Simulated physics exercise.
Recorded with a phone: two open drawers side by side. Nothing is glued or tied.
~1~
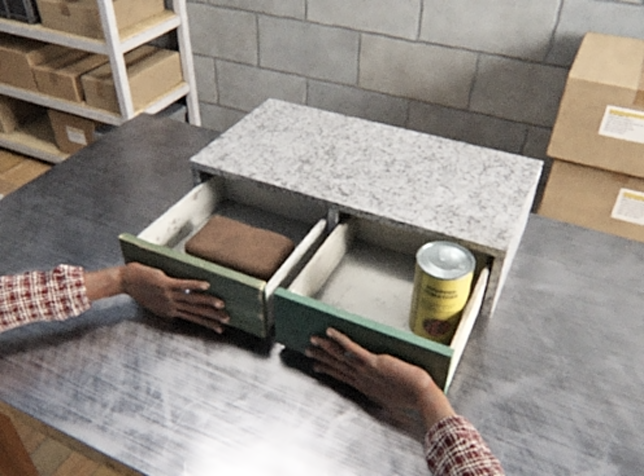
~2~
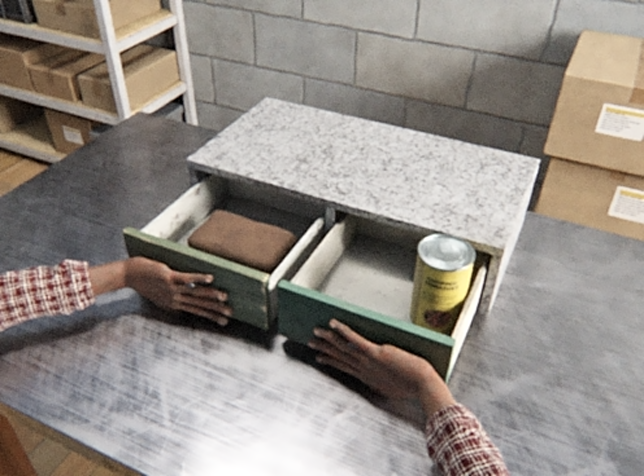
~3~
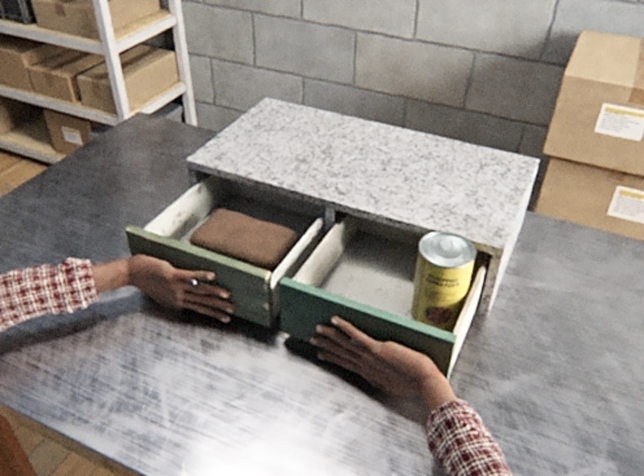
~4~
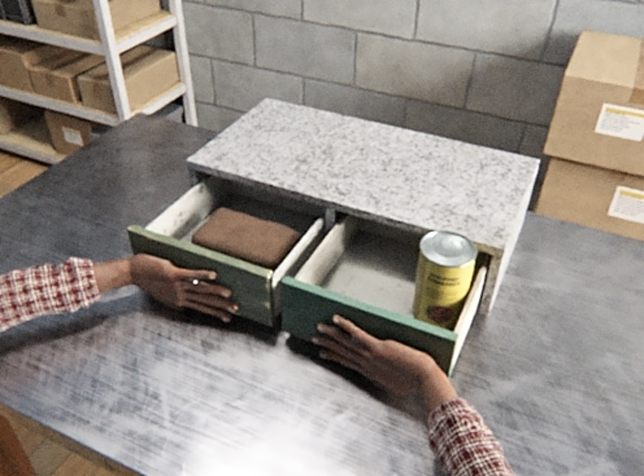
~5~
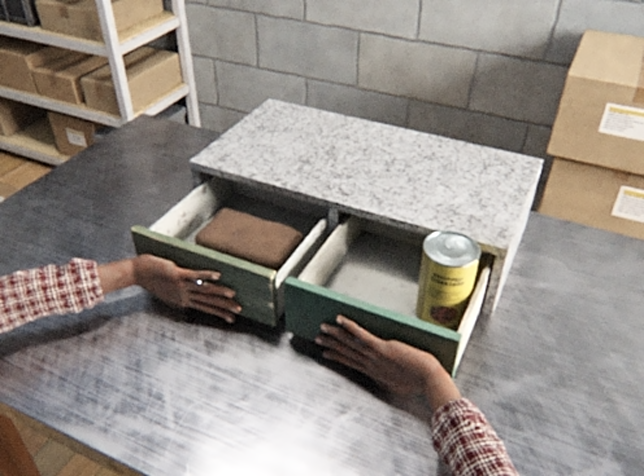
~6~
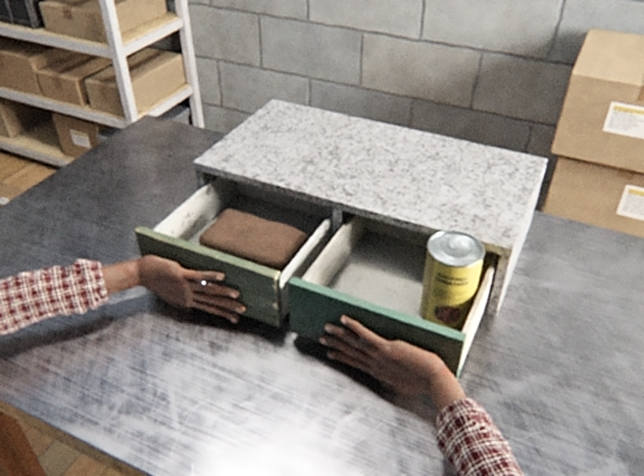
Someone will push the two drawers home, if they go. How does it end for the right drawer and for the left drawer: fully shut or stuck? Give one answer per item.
Right drawer - stuck; left drawer - fully shut.
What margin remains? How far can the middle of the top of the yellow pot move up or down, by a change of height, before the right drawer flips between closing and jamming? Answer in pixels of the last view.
20 pixels down, roughly.
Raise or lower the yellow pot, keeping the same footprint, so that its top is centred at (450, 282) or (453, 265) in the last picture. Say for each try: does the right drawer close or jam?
Lab note - right drawer: Fully closed; held open.
Then, 0.40 s after the last picture, right drawer starting in; left drawer about half in.
Then, 0.82 s after the last picture, right drawer about half in; left drawer nearly in.
At rest, the right drawer jams; the left drawer closes.
